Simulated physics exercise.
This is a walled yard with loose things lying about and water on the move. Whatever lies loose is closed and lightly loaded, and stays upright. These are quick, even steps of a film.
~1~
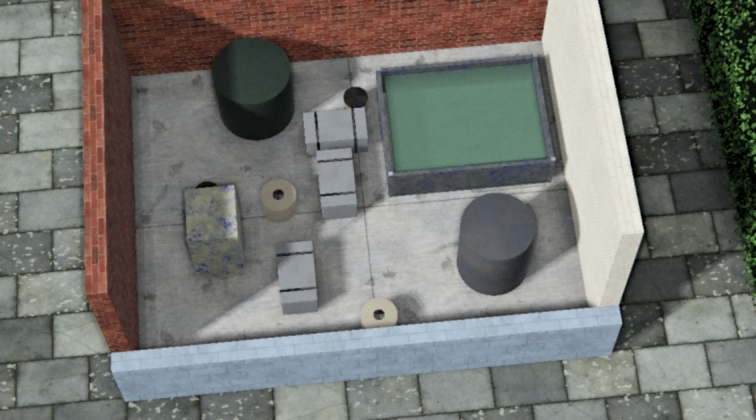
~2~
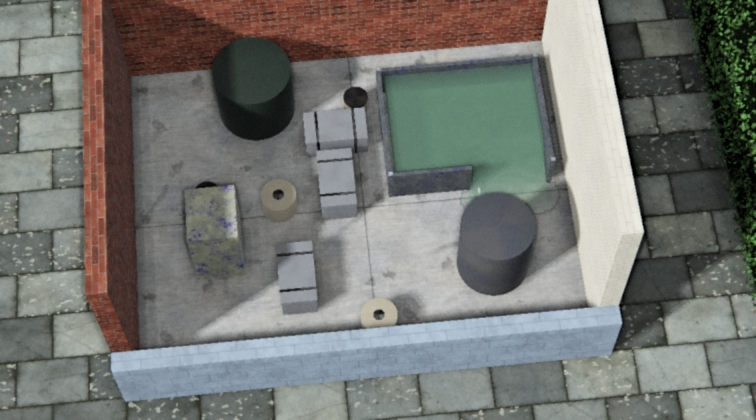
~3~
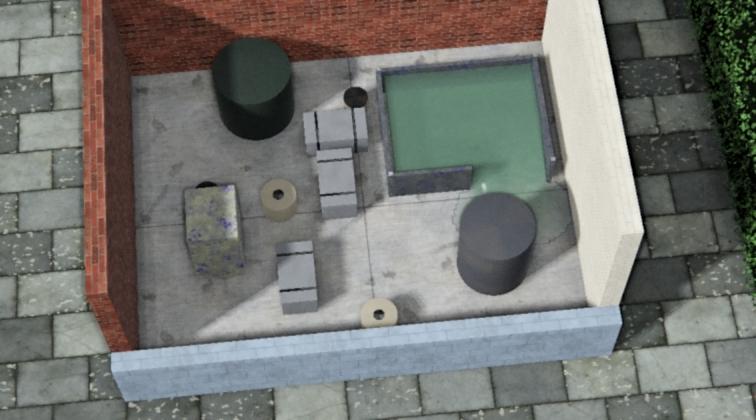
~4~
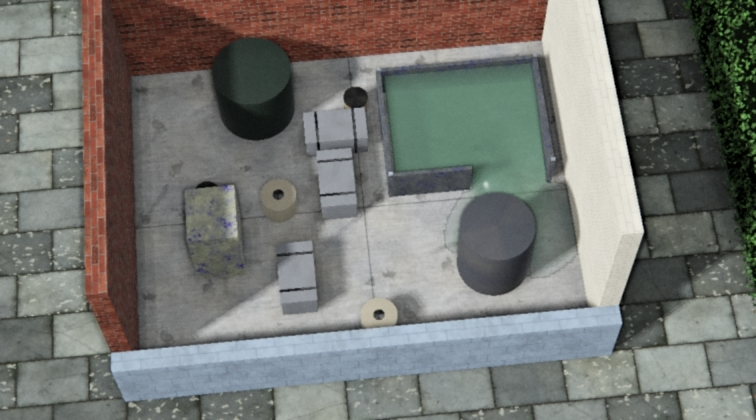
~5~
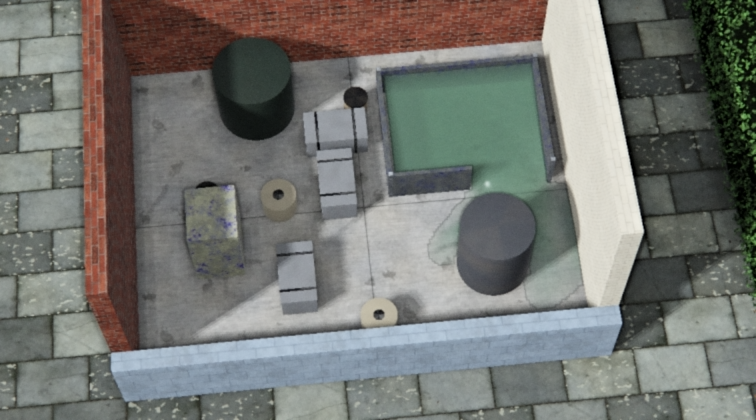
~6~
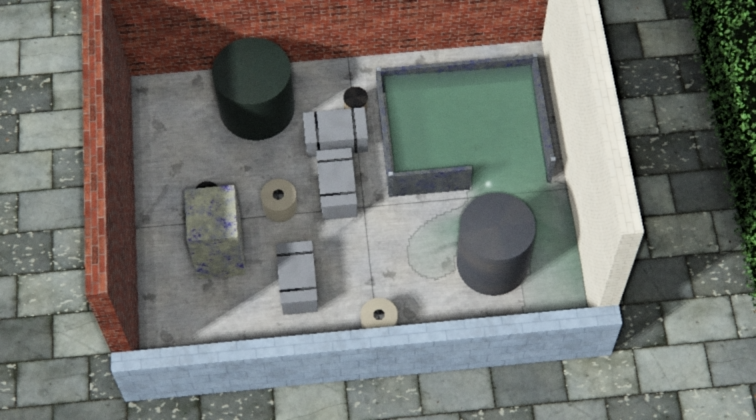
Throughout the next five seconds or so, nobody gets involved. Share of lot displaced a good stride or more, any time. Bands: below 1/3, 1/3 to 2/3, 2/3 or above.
Looks to me like under one in three get shifted a long way.
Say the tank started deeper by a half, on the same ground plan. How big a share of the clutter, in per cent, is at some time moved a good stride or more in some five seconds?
About 70 %.
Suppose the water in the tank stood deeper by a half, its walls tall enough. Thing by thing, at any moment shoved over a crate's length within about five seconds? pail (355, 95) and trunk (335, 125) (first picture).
Note - object one not displaced that much, object two not displaced that much.
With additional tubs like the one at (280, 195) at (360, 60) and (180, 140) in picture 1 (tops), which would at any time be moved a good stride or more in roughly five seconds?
Listed in order: Hardly budges, then hardly budges.
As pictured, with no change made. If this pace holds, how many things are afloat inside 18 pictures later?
Tally: 1.
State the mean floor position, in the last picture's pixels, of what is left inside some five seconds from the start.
Mean floor position: Approx. (266, 204) px, last view.
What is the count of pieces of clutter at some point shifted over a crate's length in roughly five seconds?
The count is 2.
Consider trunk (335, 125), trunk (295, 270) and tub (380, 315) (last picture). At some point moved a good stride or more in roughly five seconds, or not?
Going through them in order: First kept nearby, second got well clear, third got well clear.
A moment on, 0 of 7 are well off their spots; 0 afloat.
Next, 0 of 7 are well off their spots; 0 afloat.
Later, 2 of 7 are well off their spots; 1 afloat.
In the end, 2 of 7 are well off their spots, and 2 have been at some point; 1 afloat.
